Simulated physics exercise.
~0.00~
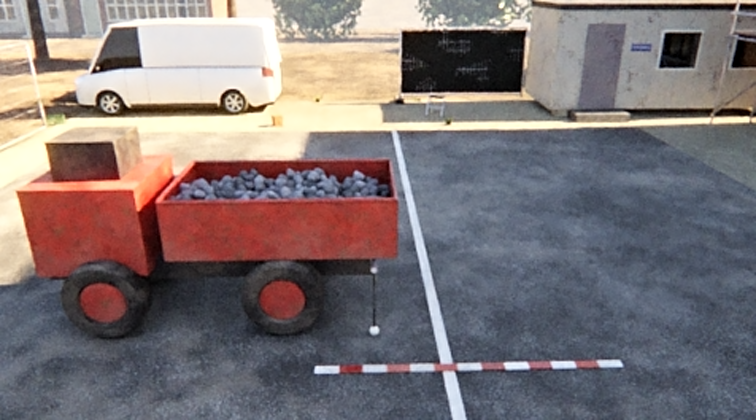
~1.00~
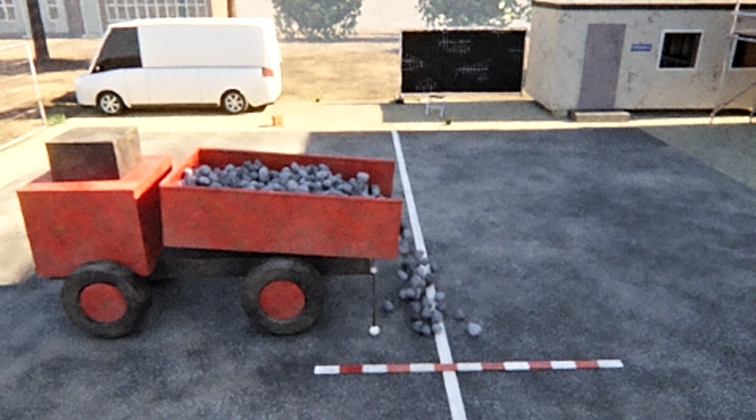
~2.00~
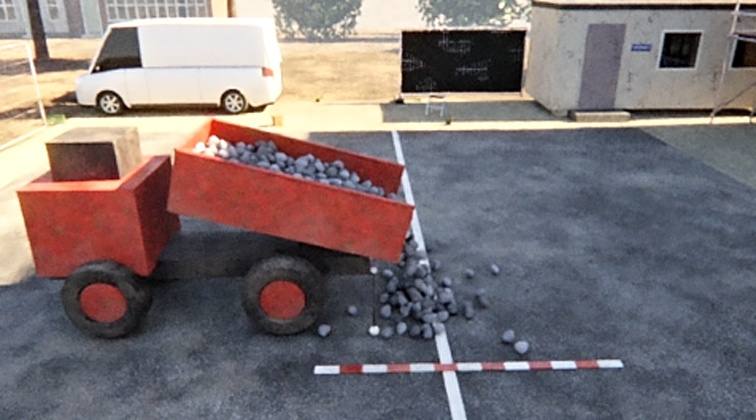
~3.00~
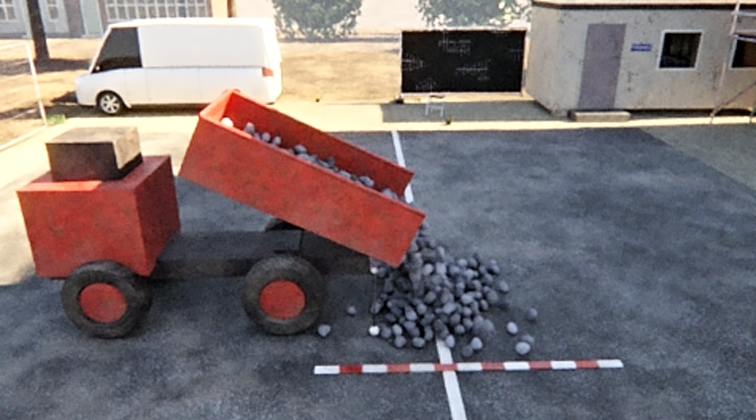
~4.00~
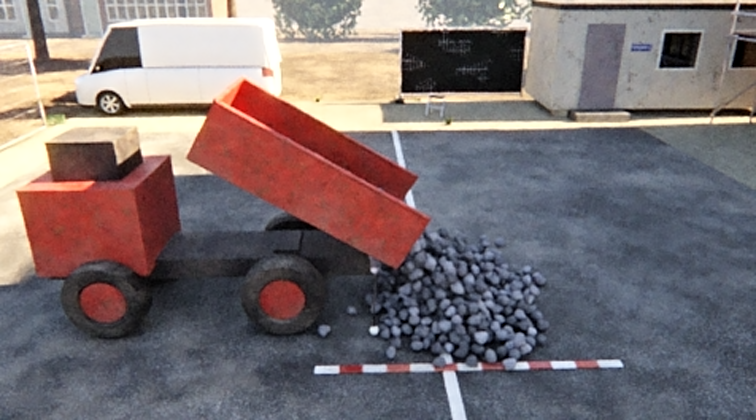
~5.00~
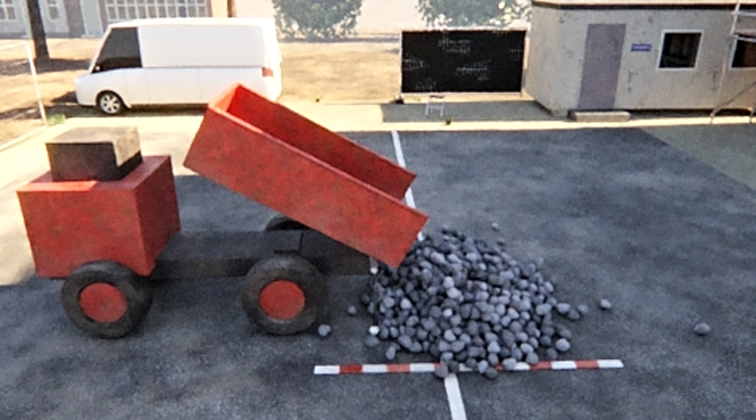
The clip shows a red tipper truck gradually raising its body and pouring grey cobbles onto dark ground, where they pile across a painted white line. The raised body rocks slightly, and it ends empty, with more of the heap past the line than short of it.
